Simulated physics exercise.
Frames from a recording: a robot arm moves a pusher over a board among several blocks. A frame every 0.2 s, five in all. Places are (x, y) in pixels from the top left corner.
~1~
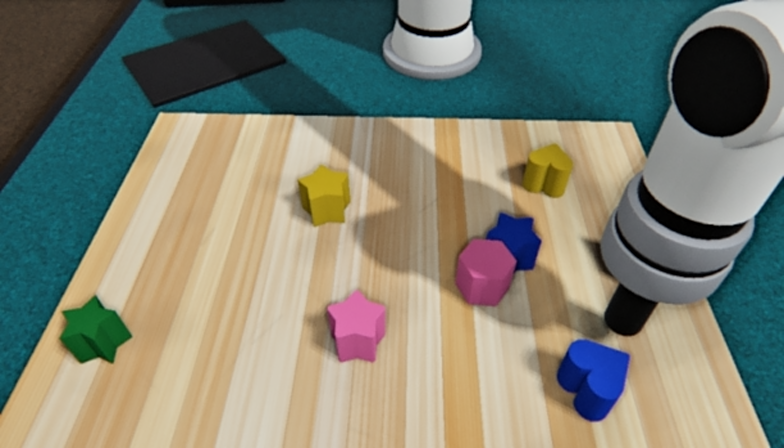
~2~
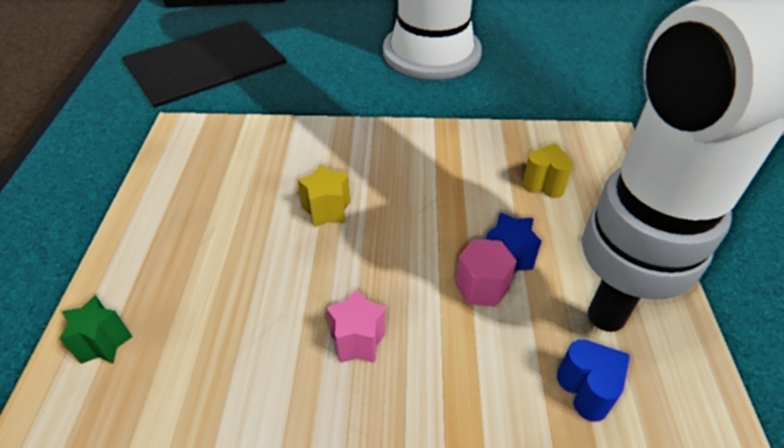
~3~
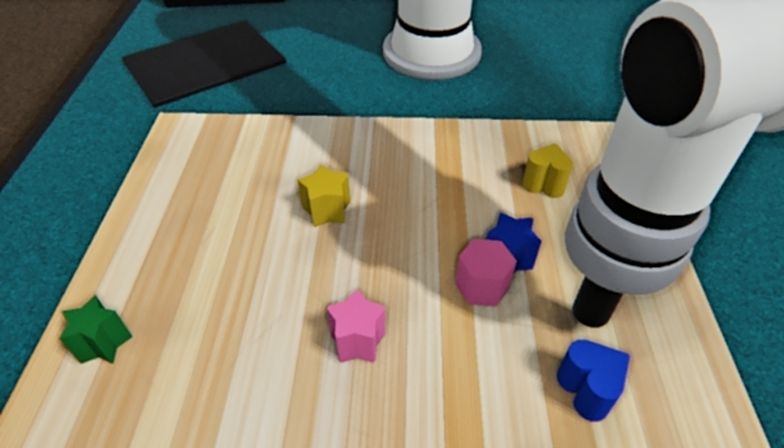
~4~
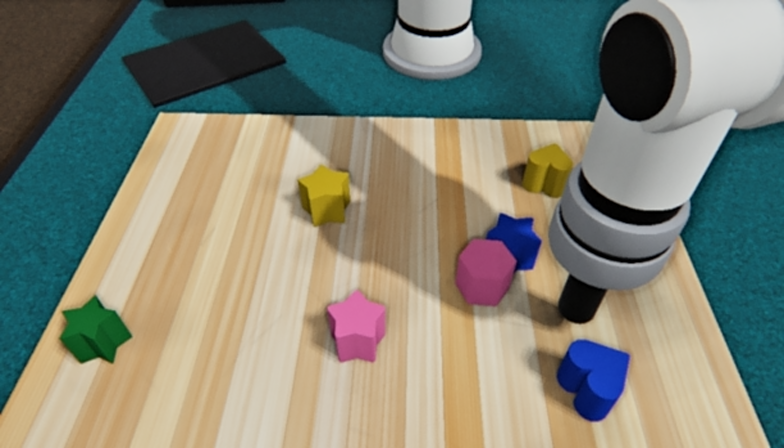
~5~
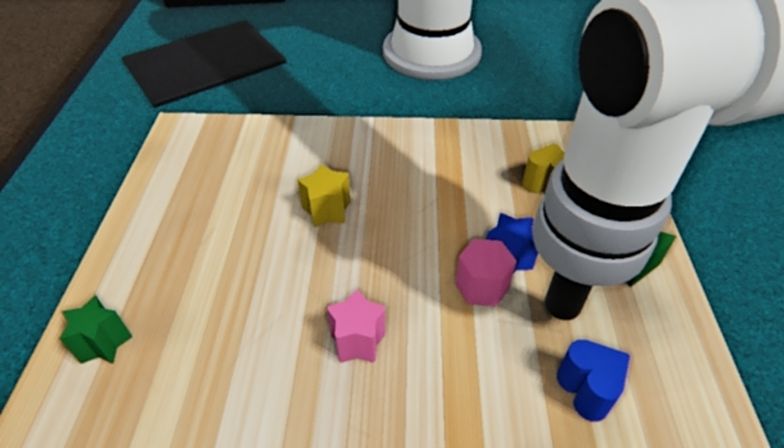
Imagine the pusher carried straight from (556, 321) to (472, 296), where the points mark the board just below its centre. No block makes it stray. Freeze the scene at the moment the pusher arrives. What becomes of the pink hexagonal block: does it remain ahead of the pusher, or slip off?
In the end it is ahead.
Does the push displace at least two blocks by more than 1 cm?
It seems not.
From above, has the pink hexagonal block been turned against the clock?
No
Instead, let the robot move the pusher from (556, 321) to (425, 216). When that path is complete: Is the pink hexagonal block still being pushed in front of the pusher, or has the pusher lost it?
I expect it to be beside or behind the pusher.
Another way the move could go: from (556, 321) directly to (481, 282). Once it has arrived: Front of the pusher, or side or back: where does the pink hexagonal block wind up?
My prediction: In front.
The first path, step by step. Halfway along, pusher (518, 294); nothing pushed yet.
At the end, pusher (475, 282); pink hexagonal block (454, 239), turned 35° clockwise; blue star-shaped block unmoved.
